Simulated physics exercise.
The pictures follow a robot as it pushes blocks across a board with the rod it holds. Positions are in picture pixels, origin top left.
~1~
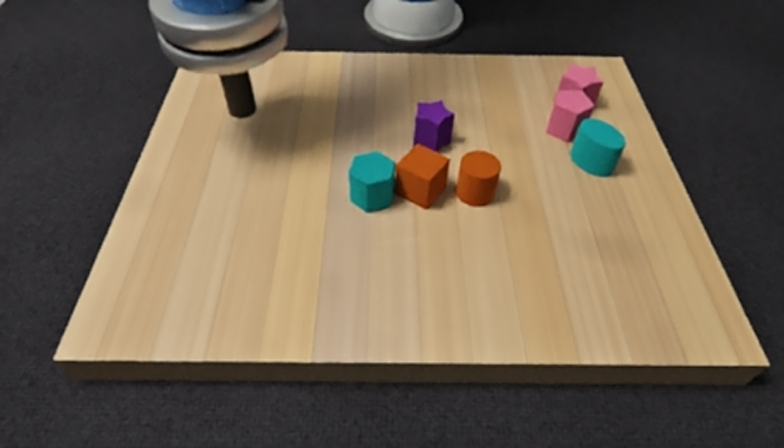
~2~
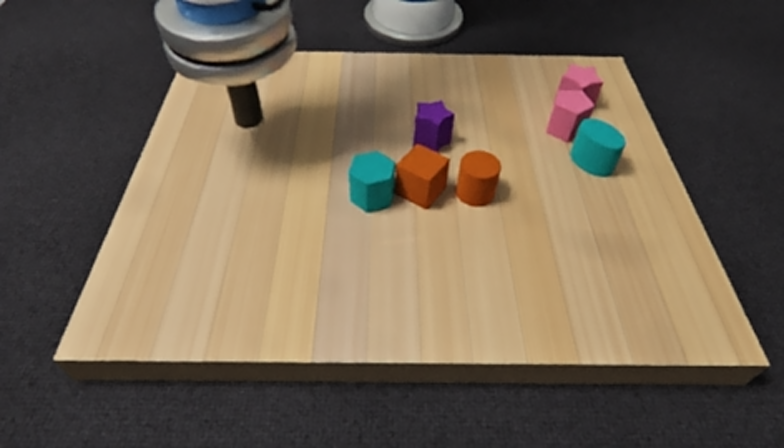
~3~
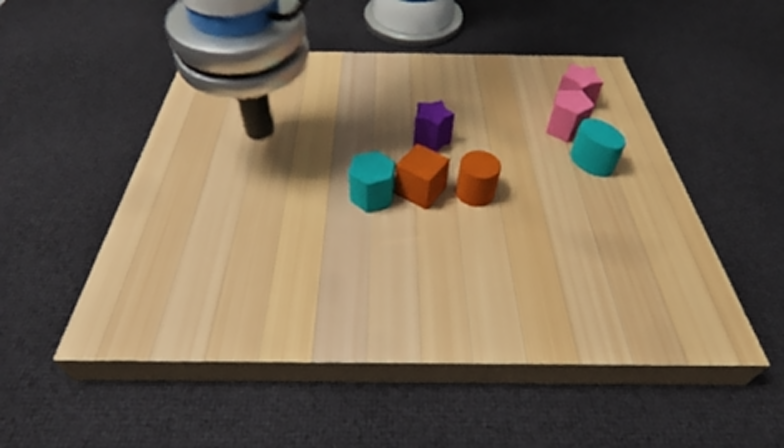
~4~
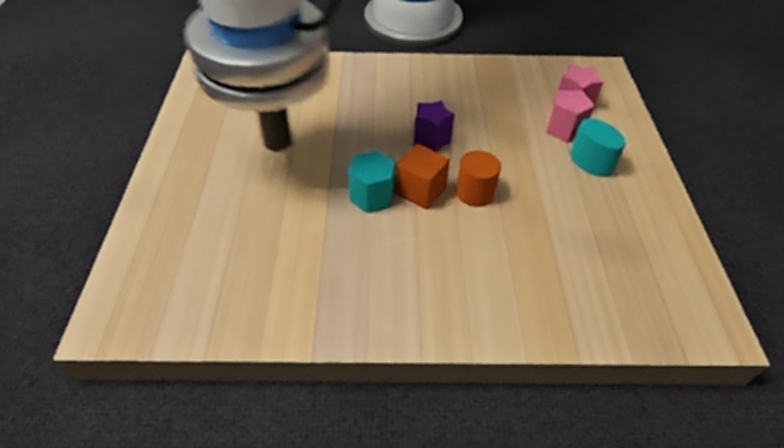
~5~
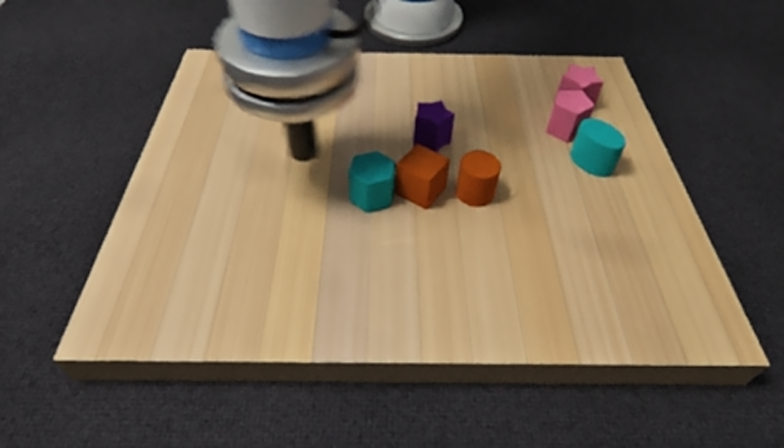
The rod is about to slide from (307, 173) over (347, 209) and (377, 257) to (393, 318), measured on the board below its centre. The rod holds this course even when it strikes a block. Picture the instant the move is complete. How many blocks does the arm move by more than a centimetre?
Total: One.
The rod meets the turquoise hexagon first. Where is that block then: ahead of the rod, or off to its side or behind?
Beside or behind.
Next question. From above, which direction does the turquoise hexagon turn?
The block spins anticlockwise.
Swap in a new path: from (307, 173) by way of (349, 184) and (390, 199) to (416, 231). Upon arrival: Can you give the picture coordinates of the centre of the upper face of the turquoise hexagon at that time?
The turquoise hexagon ends near (441, 229).
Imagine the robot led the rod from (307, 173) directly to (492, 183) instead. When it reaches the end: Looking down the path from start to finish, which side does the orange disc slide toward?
It's pushed right.
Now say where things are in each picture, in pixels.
The first frame shows tip of the rod (243, 110), middles of tops, turquoise hexagon (372, 166), orange square piece (423, 161).
The second frame shows rod (249, 120), nothing pushed.
The third frame shows rod (260, 131), nothing pushed.
The fourth frame shows rod (278, 142), nothing pushed.
The fifth frame shows rod (304, 152), turquoise hexagon (372, 166), orange square piece (423, 161).
What follows on the original path. One third of the way, rod (346, 188); turquoise hexagon (381, 170), turned 30° anticlockwise; orange square piece (427, 160).
Two thirds of the way, rod (377, 237); turquoise hexagon (385, 173), turned 45° anticlockwise; orange square piece (427, 160).
At the end, rod (394, 299); turquoise hexagon (385, 173), turned 45° anticlockwise; orange square piece (427, 160).
